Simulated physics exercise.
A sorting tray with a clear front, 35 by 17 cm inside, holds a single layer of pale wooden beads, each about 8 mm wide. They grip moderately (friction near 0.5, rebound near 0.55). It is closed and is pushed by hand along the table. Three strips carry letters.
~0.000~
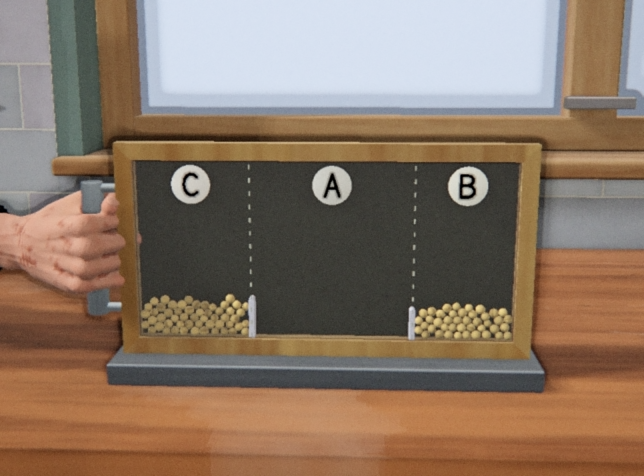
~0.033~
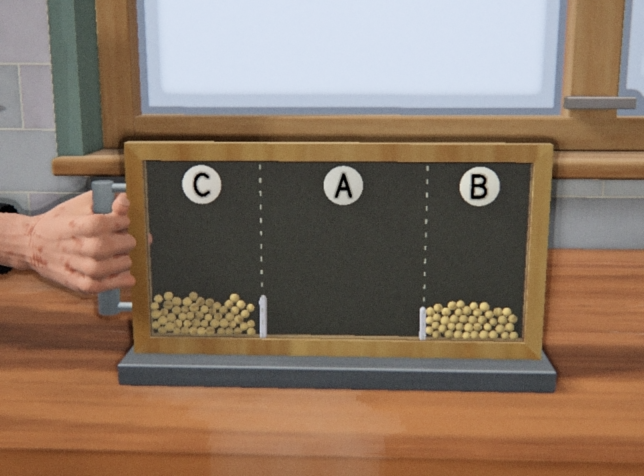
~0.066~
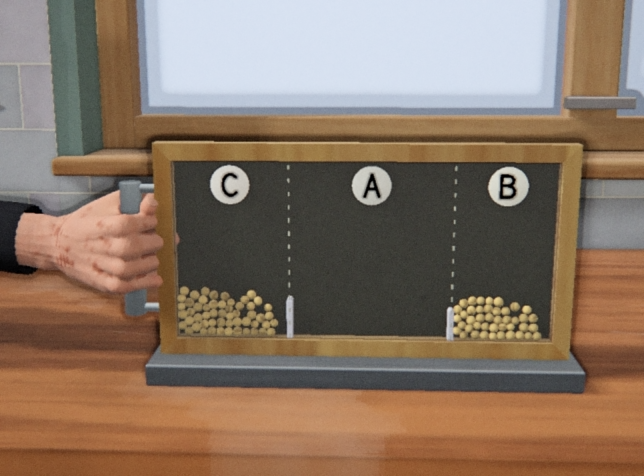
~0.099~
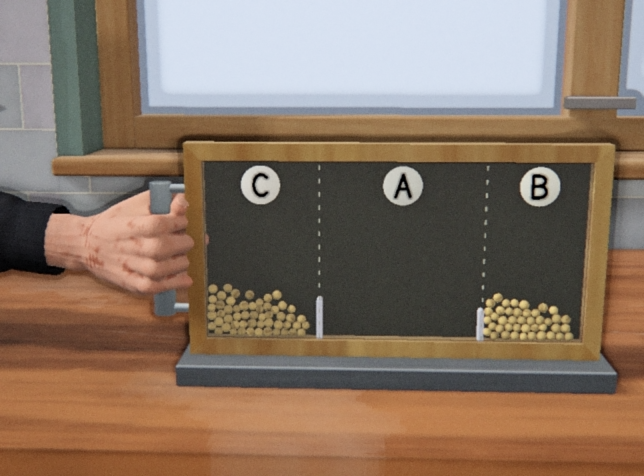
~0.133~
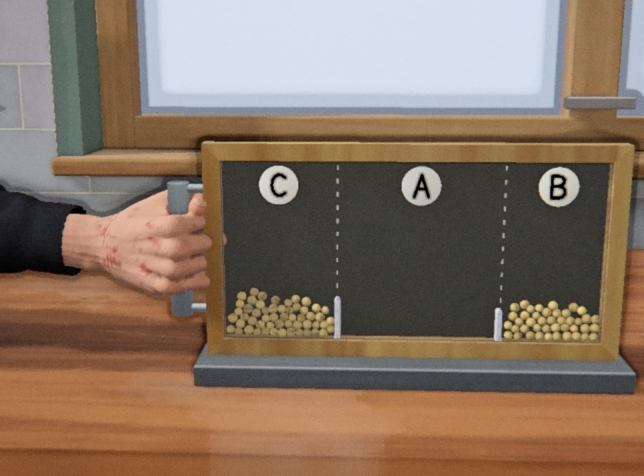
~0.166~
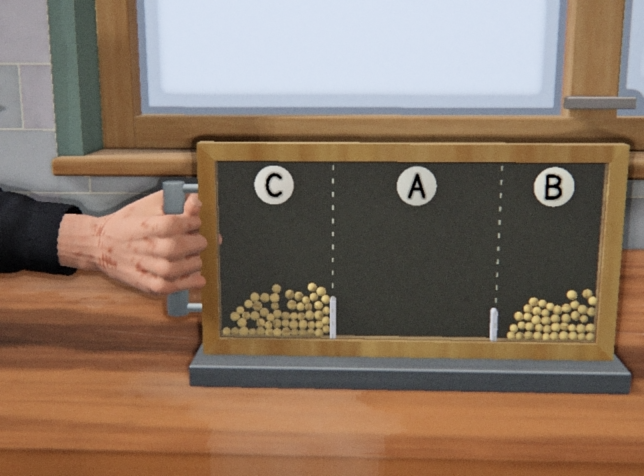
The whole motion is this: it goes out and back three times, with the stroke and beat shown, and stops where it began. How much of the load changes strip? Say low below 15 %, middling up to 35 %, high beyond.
Answer: Middling.
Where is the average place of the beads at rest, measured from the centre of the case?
Some 3 cm left and 7 cm below.
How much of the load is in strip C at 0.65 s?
Roughly 50 per cent.
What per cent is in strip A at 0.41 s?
About 15 per cent.
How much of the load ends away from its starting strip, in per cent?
Roughly 25 per cent.
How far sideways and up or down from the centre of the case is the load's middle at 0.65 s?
Some 3 cm left and 7 cm below.
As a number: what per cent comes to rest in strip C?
Some 50 per cent.
By 0.41 s, it is 8 cm to the right; the beads' middle is 3 cm left of and 6 cm below the centre; A 15 %, B 30 %, C 50 %; 15 % have changed strip.
By 0.65 s, it is 5 cm to the right; the beads' middle is 3 cm left of and 7 cm below the centre; A 20 %, B 30 %, C 50 %; 20 % have changed strip.
By 0.86 s, it is at its start; the beads' middle is 1 cm left of and 6 cm below the centre; A 20 %, B 30 %, C 45 %; 20 % have changed strip.
At rest by 1.6 s, it is at its start; A 25 %, B 25 %, C 50 %; 25 % have changed strip.
